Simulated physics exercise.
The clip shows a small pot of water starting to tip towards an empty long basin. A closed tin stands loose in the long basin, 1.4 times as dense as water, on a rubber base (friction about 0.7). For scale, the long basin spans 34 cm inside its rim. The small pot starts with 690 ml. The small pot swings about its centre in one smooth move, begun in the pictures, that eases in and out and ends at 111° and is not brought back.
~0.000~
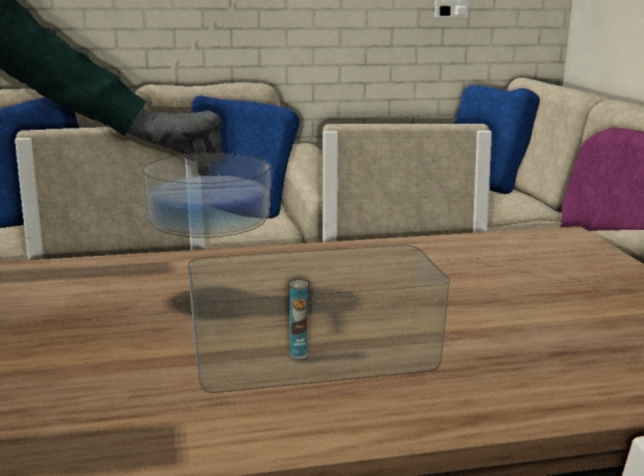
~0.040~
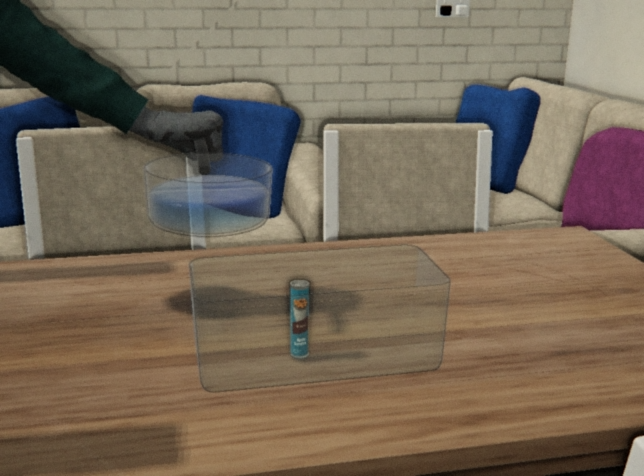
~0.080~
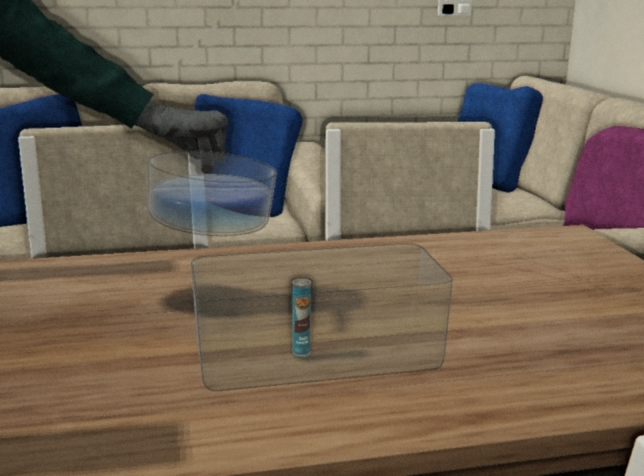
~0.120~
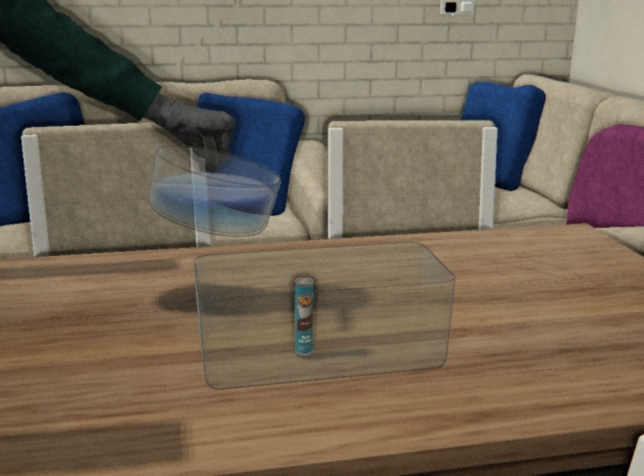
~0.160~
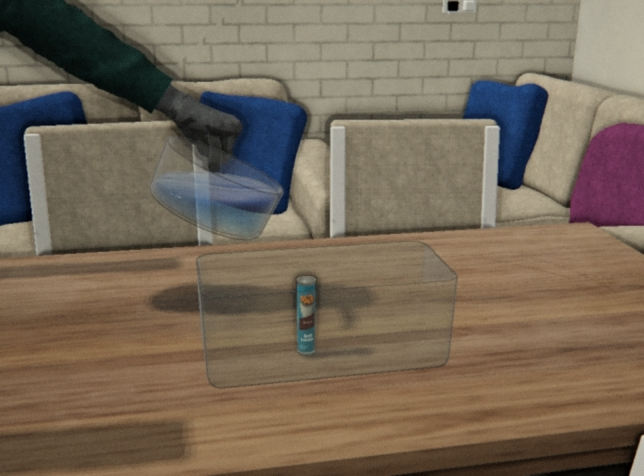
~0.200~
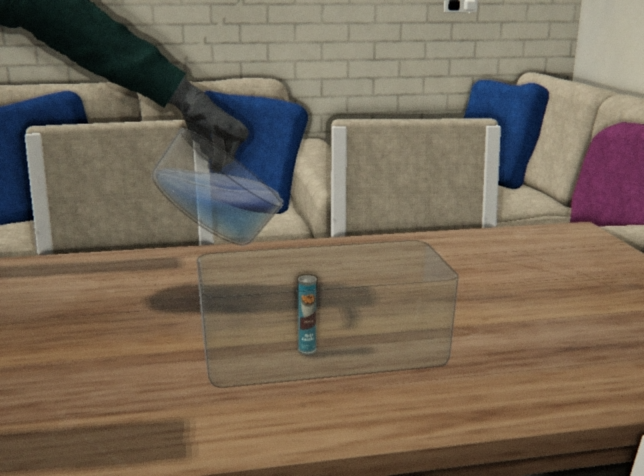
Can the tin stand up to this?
It falls.
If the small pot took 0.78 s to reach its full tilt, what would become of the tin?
The tin remains upright.
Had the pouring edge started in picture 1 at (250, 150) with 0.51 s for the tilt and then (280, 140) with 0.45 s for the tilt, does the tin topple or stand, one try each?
First it goes over; then it goes over.
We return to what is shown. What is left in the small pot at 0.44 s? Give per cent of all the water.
About 14 per cent.
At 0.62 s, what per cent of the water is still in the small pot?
About 2 per cent.
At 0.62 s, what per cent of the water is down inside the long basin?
Some 94 per cent.
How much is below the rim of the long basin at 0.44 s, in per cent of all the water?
Some 54 per cent.
After 0.44 s the tilt is 107° and 14 per cent is still to pour; the tin stands where it began.
After 0.62 s the tilt is 111° and 2 per cent is still to pour; the tin leans 7°.
After 0.80 s the tilt is 111° and 0 per cent is still to pour; the tin leans 47°.
After 1.00 s the tilt is 111° and 0 per cent is still to pour; the tin lies on its side.
In the end the tin lies on its side.
